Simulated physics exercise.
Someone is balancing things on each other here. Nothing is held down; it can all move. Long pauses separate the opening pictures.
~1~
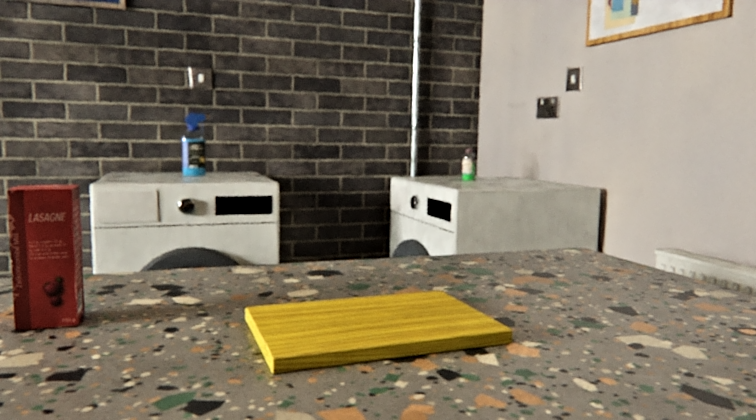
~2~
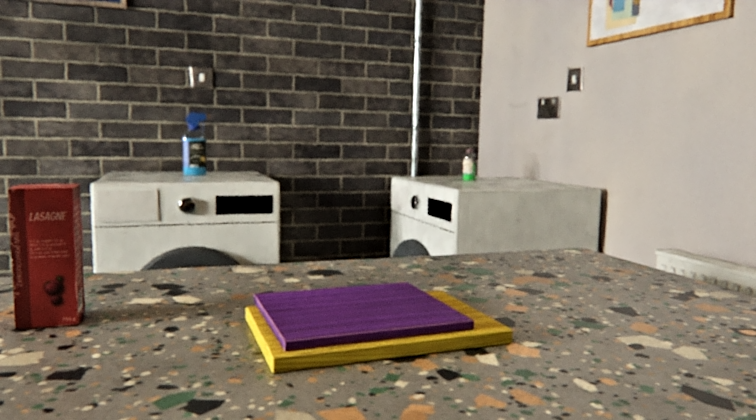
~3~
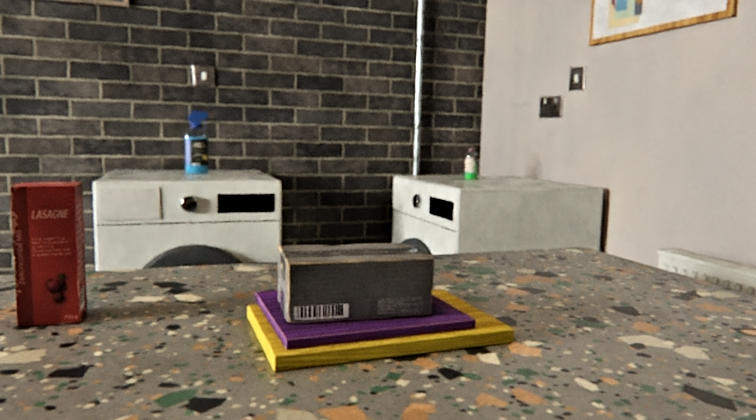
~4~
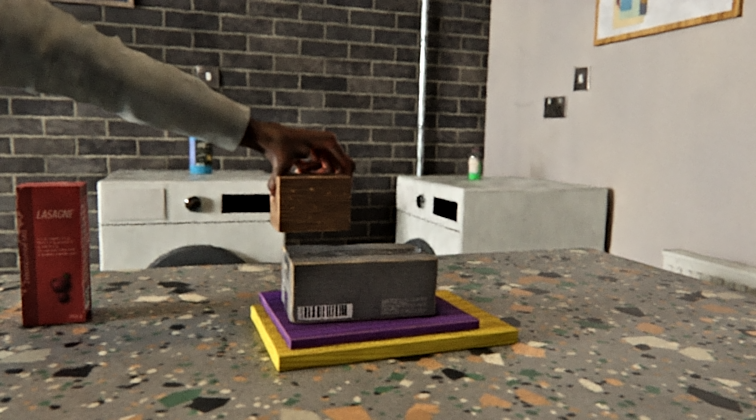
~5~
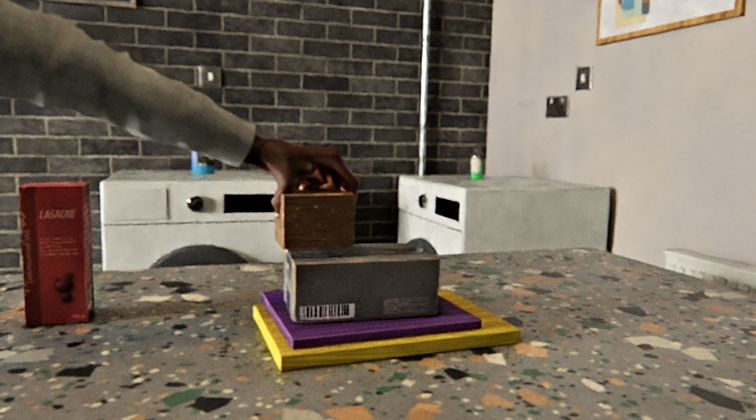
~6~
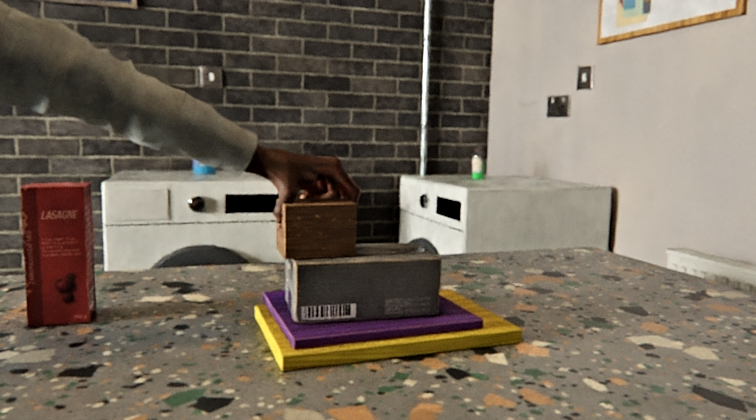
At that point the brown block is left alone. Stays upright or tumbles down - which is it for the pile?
The pile stays upright.
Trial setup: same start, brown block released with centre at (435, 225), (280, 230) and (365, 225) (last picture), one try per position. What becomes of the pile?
Try 1: Falls over. Try 2: Falls over. Try 3: Stable.
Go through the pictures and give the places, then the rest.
The last thing is not in view yet, in the first picture.
The last thing is not in view yet; yellow board (373, 324), in the second picture.
The last thing is not in view yet; purple board (358, 309), in the third picture.
Coming down; brown block (310, 202); yellow board (378, 323), in the fourth picture.
Coming down; brown block (314, 218); purple board (364, 309), in the fifth picture.
In place under the hand; brown block (315, 227); yellow board (382, 323), in the sixth picture.
Then, 0.40 s past the last view, nothing moves.
Then, 1.30 s past the last view, brown block resting near (314, 227).
Finally, all 5 still in place. Final places as the last picture's camera would see them, brown block near (314, 227). The pile stays up.
